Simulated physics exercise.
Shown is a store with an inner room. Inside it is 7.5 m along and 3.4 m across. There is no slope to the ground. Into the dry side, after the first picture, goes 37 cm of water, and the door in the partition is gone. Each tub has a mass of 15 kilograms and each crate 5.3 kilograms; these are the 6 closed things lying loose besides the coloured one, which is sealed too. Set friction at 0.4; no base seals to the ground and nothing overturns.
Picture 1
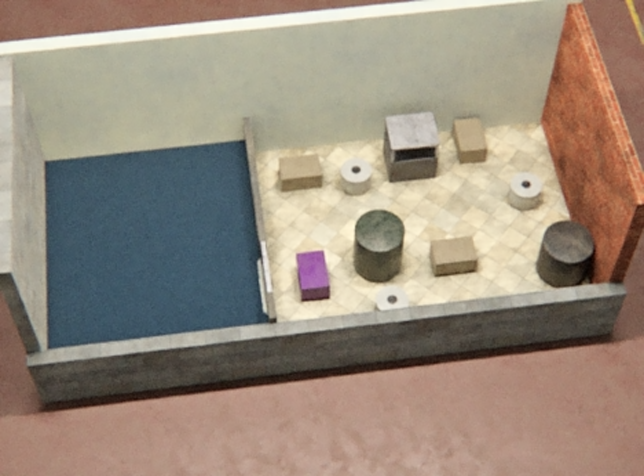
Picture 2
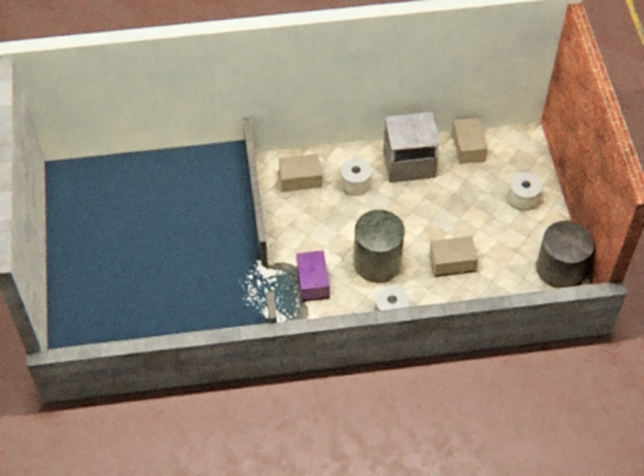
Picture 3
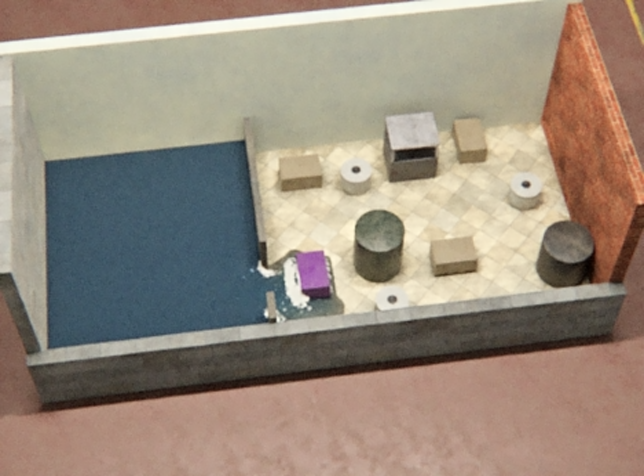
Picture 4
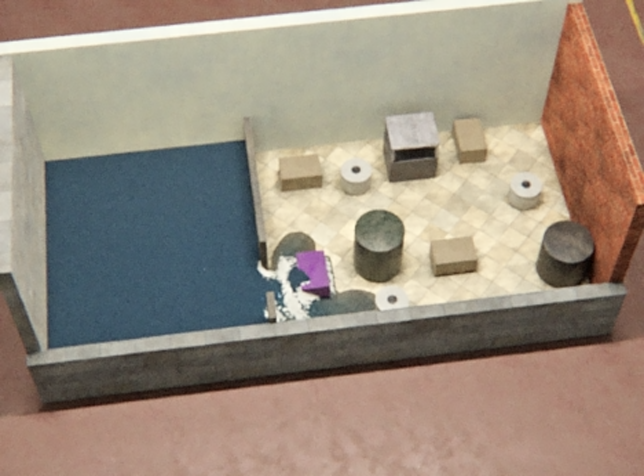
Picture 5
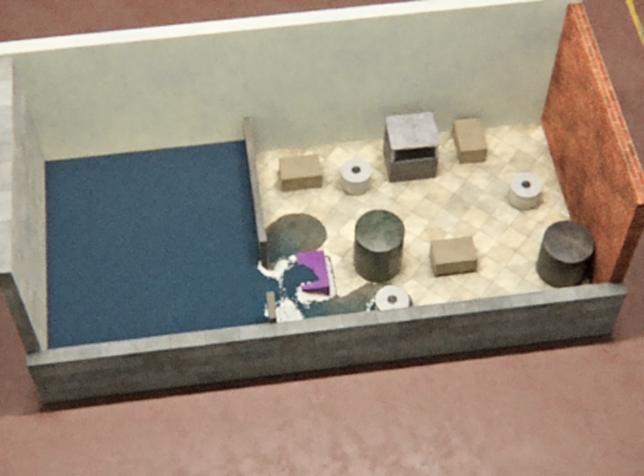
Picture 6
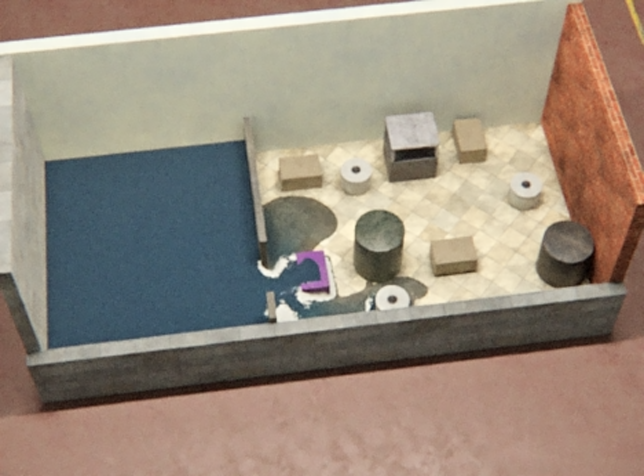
Dark blue water pushes through a gap at the near end of the low partition, foaming around the purple crate and spreading in widening patches over the pale tiled floor on the right, while the crate and other objects stay put.
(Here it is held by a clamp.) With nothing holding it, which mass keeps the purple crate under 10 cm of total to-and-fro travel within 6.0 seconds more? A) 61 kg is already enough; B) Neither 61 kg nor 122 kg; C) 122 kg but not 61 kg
(C) 122 kg but not 61 kg.
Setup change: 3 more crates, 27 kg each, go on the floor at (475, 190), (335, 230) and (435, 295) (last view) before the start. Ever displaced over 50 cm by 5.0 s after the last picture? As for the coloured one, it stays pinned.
Respectively: A smaller shift, a smaller shift, a bigger shift.
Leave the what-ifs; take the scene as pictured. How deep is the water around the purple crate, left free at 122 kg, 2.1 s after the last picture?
About 12 cm.
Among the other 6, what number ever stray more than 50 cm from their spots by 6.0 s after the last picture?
I make it 6.
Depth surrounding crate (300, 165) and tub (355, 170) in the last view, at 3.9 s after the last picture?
Roughly 11 and 8 cm.
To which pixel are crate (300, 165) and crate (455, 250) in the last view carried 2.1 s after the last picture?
Roughly (362, 147), then roughly (486, 217).
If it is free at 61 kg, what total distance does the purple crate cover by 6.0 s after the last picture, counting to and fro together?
Around 40 centimetres in total.
Then, 0.4 s after the last picture the purple crate would be 39 cm from its start with 61 kg and 0 cm from its start with 122 kg; 11 cm of water round it then.
Then, 2.1 s after the last picture the purple crate would be 42 cm from its start with 61 kg and 0 cm from its start with 122 kg; 12 cm of water round it then.
Then, 3.9 s after the last picture the purple crate would be 42 cm from its start with 61 kg and 0 cm from its start with 122 kg; 10 cm of water round it then.
Then, 6.0 s after the last picture the purple crate would be 42 cm from its start with 61 kg and 0 cm from its start with 122 kg; 10 cm of water round it then.
